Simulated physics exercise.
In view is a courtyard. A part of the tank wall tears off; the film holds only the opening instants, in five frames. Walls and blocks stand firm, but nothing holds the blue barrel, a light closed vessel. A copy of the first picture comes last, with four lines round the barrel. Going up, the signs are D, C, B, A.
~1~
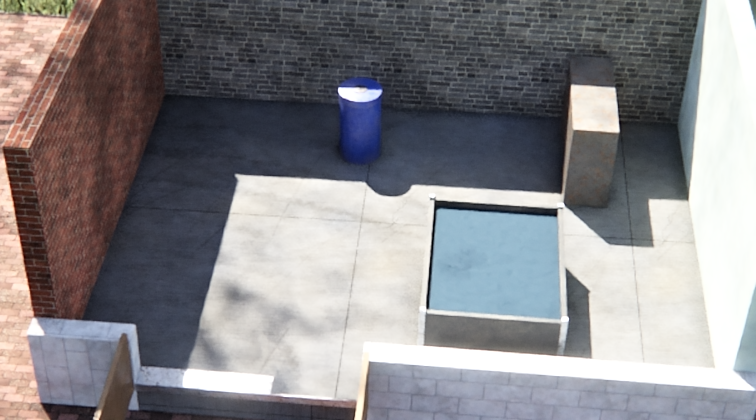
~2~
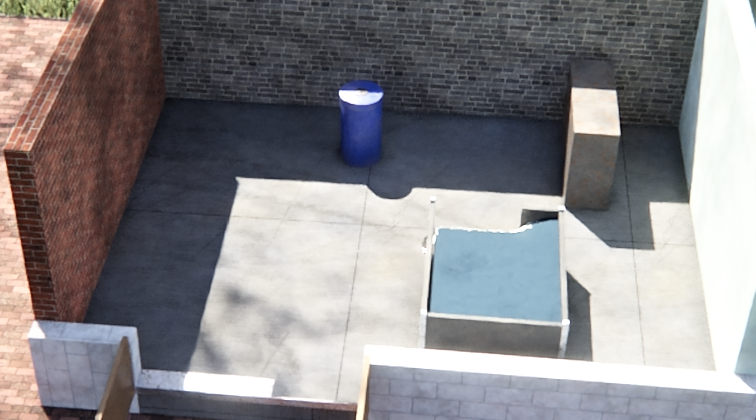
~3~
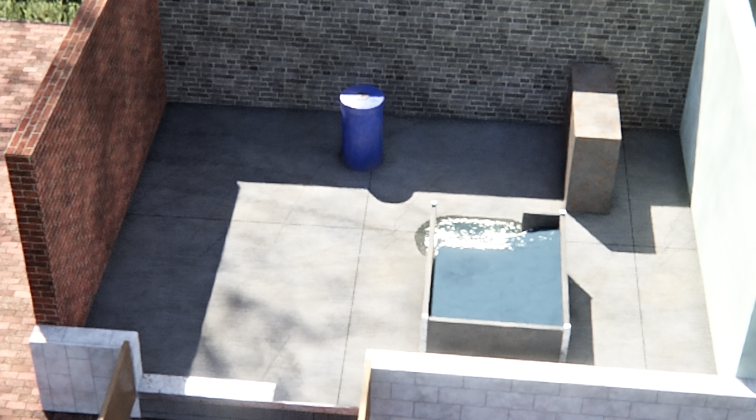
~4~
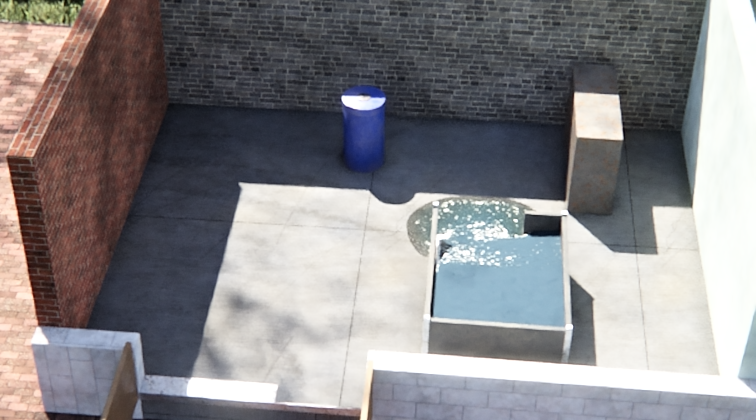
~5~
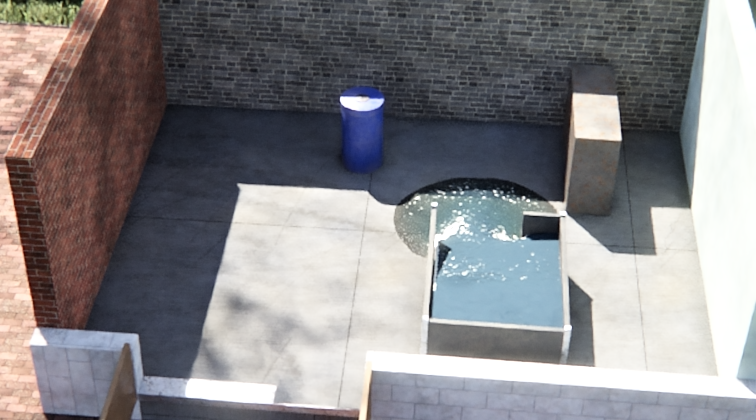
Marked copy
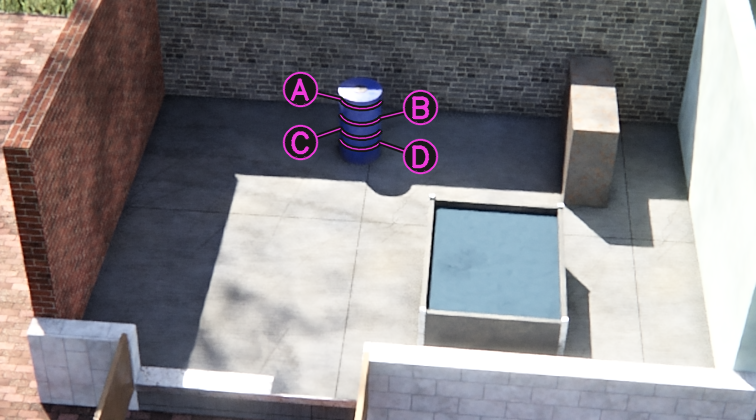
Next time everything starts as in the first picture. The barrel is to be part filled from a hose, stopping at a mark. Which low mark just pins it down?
Choose D.
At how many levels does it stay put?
All four.
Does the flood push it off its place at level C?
No, that is safe.
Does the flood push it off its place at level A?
No, that is safe.
On the marked copy, A at (359, 108); B at (359, 124); C at (359, 138); D at (358, 149); from the bottom up D, C, B, A.
Choosing A, it does not move.
Choosing B, it does not move.
Choosing C, it does not move.
Choosing D, it does not move.
